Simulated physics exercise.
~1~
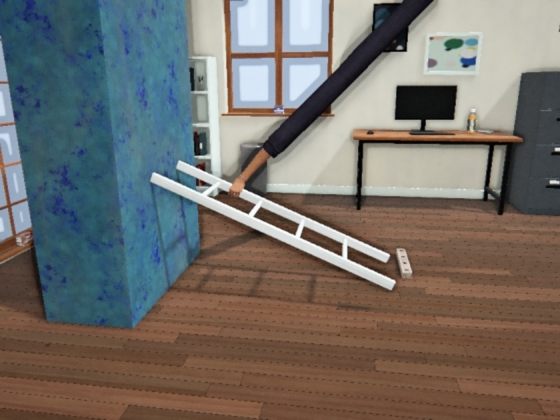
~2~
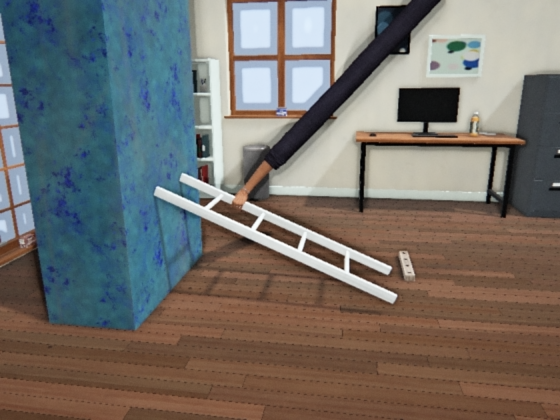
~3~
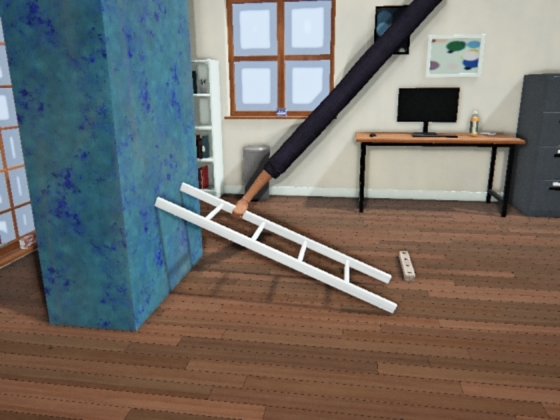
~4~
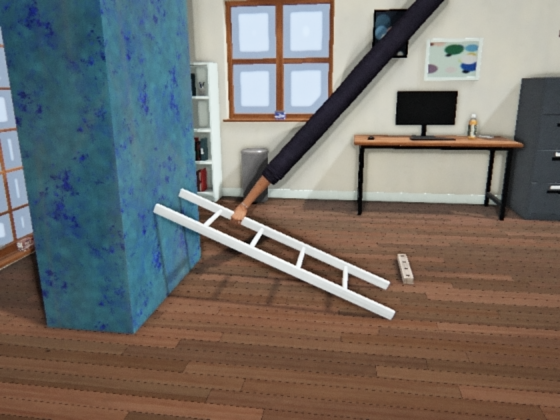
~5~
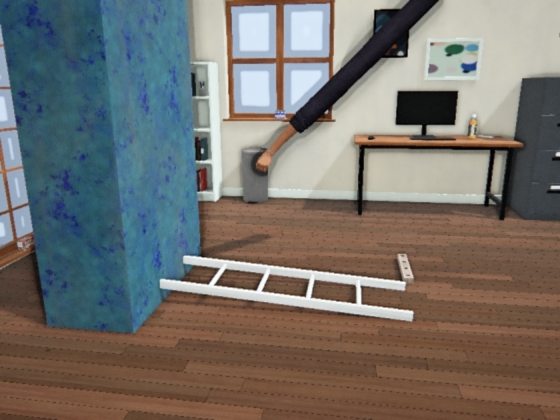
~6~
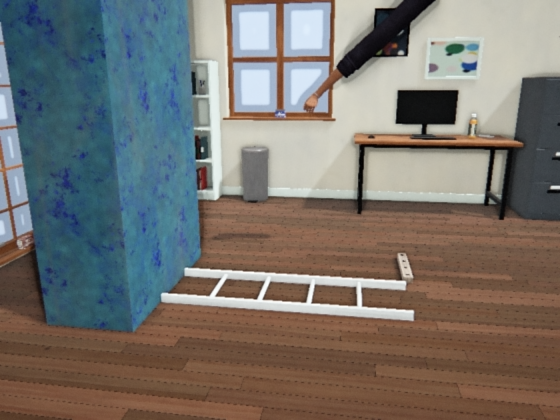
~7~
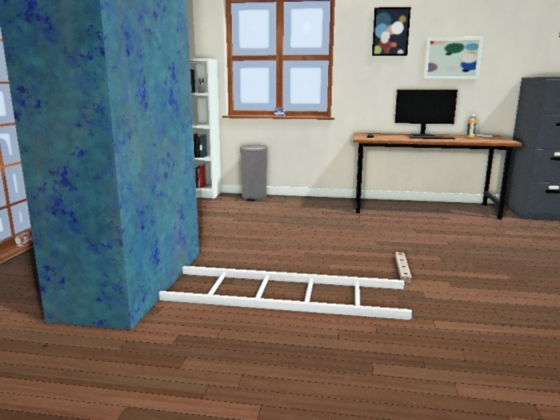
An arm lets go of a slanted white ladder, which drops flat onto the floor.
